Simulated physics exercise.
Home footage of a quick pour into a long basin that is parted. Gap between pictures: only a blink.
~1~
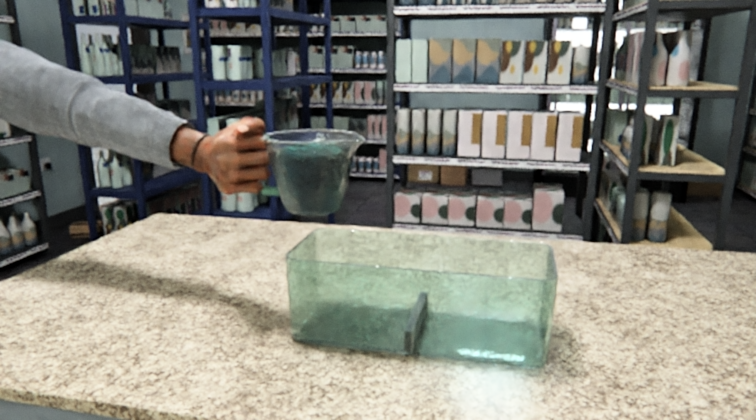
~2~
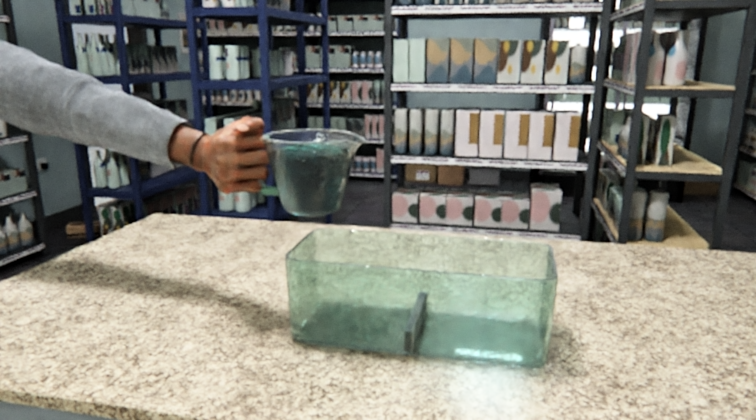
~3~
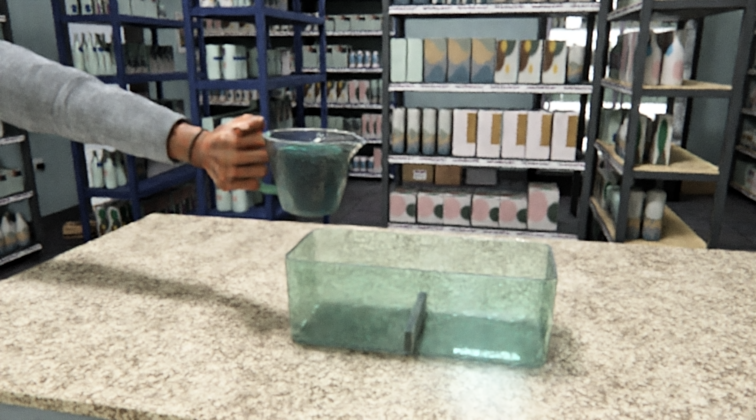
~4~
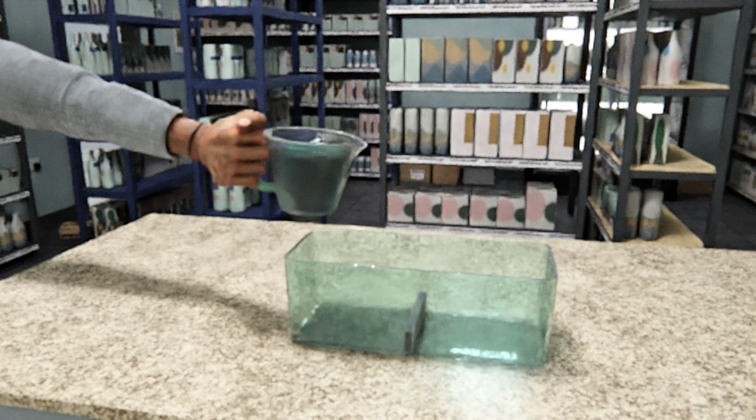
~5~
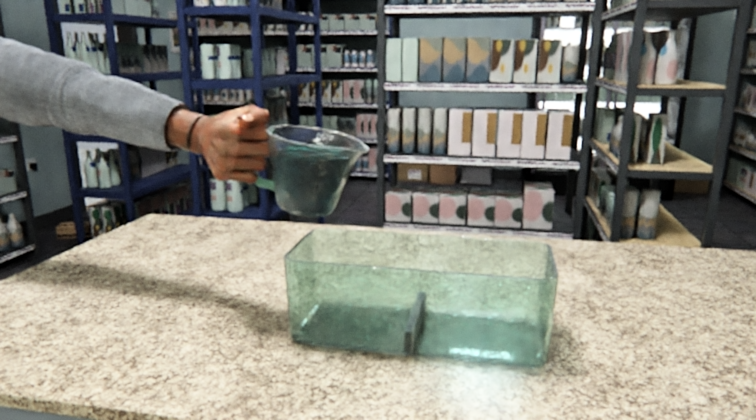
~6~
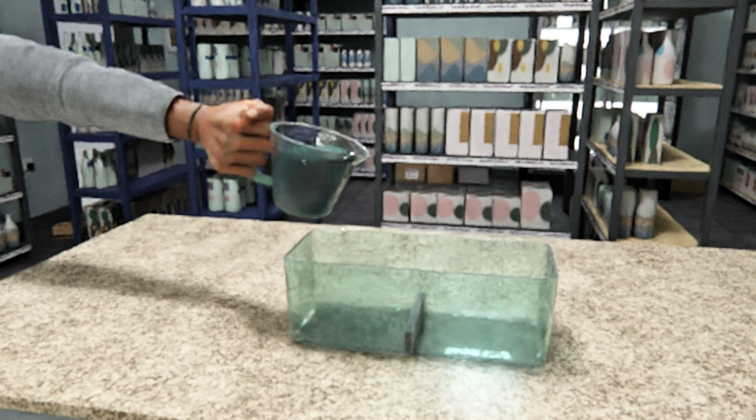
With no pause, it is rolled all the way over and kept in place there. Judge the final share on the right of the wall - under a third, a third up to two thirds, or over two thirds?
Short of a third.
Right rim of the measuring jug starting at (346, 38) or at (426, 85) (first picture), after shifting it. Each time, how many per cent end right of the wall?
The first start yields 25 per cent, the second 85 per cent.
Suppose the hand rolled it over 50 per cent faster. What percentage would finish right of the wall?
Near 20 %.
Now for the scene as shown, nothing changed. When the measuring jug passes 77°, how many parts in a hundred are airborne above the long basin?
20 per cent.
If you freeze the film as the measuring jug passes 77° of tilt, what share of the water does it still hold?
Looks like roughly 60 percent is still held.
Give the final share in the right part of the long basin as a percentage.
Close to 20 per cent.
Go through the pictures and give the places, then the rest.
In the first frame, it leans 0°; its right rim is at (365, 139); the water meets the walls at (275, 149) and (352, 152); the long basin's rim runs from (301, 243) to (554, 262); the wall's top is at (417, 311).
In the second frame, it leans 1°; its right rim is at (365, 140); the water meets the walls at (275, 149) and (351, 153).
In the third frame, it leans 3°; its right rim is at (366, 142); the water meets the walls at (275, 149) and (352, 154).
In the fourth frame, it leans 6°; its right rim is at (367, 145); the water meets the walls at (277, 148) and (353, 154).
In the fifth frame, it leans 10°; its right rim is at (369, 150); the water meets the walls at (277, 149) and (356, 155).
In the sixth frame, it leans 16°; its right rim is at (371, 156); the water meets the walls at (279, 151) and (360, 157).
A moment on, the measuring jug is tipped on its side and 58 per cent is still to pour, 16 is left of the wall and 4 right of it.
Next, the measuring jug is tipped right over and 4 per cent is still to pour, 78 is left of the wall and 14 right of it.
Then the measuring jug is tipped right over and 0 per cent is still to pour, 79 is left of the wall and 20 right of it.
Later the measuring jug is tipped right over and 0 per cent is still to pour, 77 is left of the wall and 21 right of it.
Finally, 77 per cent lies left of the wall, 21 right of it and 1 outside.
